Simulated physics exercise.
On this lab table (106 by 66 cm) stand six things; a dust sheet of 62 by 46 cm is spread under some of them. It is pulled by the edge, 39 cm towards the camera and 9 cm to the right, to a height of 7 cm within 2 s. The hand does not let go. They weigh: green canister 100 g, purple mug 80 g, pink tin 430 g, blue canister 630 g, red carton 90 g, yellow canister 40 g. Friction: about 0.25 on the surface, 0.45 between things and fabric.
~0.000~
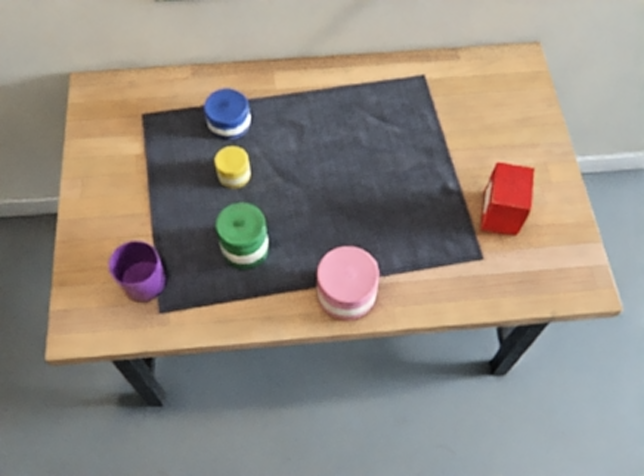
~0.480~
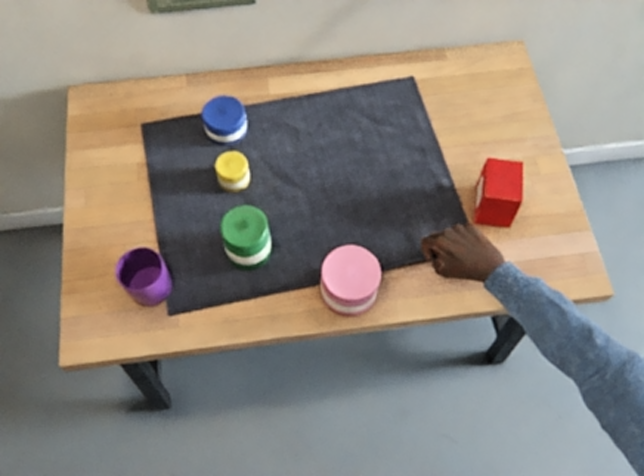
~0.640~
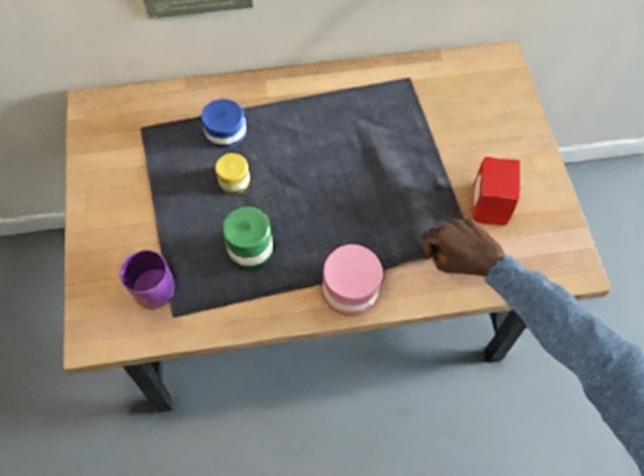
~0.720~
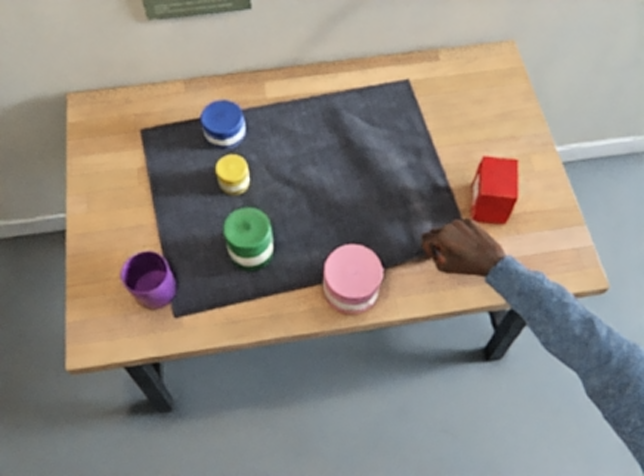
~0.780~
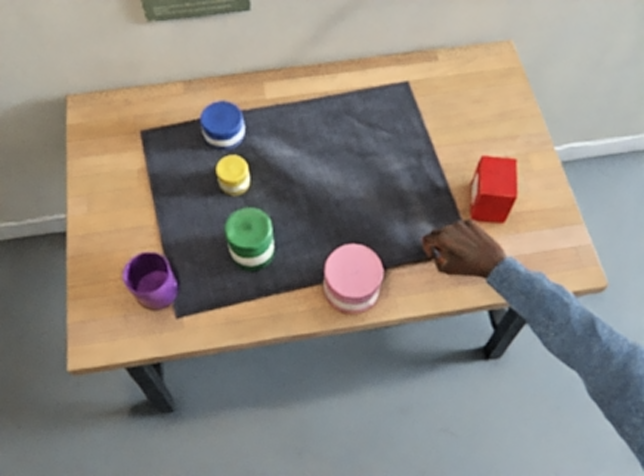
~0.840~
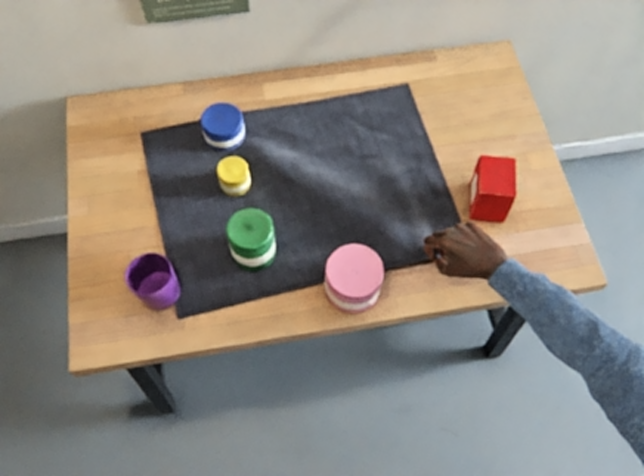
A hand reached in from the right and gripped the dark cloth's near right corner, shifting it only slightly, while the blue, yellow, green and pink containers on it stayed almost still.
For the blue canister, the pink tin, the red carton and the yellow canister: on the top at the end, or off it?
The blue canister keeps to the top, the pink tin falls off, the red carton keeps to the top, the yellow canister remains up there.
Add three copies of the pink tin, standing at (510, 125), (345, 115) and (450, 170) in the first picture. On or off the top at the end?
In turn: Stays on, stays up, goes over.
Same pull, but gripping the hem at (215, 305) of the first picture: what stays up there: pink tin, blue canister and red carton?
In that case: Pink tin drops off, blue canister stays on, red carton stays up.
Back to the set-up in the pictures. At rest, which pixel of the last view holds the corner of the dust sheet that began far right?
Around (507, 224).
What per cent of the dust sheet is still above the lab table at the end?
Some 45 per cent of it.
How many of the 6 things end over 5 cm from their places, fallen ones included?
That makes 5.
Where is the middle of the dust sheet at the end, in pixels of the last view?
Near (416, 320).
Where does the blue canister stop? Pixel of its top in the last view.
Near (355, 231).
At 1.3 s, 100 % of the dust sheet is still over the top; blue canister 9 cm off its start, yellow canister 9 cm off its start, pink tin 7 cm off its start.
At 1.7 s, 80 % of the dust sheet is still over the top; pink tin over the edge, blue canister 22 cm off its start, yellow canister 20 cm off its start.
At 2.2 s, 55 % of the dust sheet is still over the top; blue canister 34 cm off its start at (340, 211), yellow canister 33 cm off its start at (347, 271), pink tin over the edge.
At 2.6 s, 45 % of the dust sheet is still over the top; blue canister 39 cm off its start, yellow canister 37 cm off its start, pink tin over the edge.
At 4.2 s, 45 % of the dust sheet is still over the top; blue canister 39 cm off its start at (355, 231), yellow canister 37 cm off its start at (354, 293), pink tin over the edge, red carton 8 cm off its start at (536, 186).
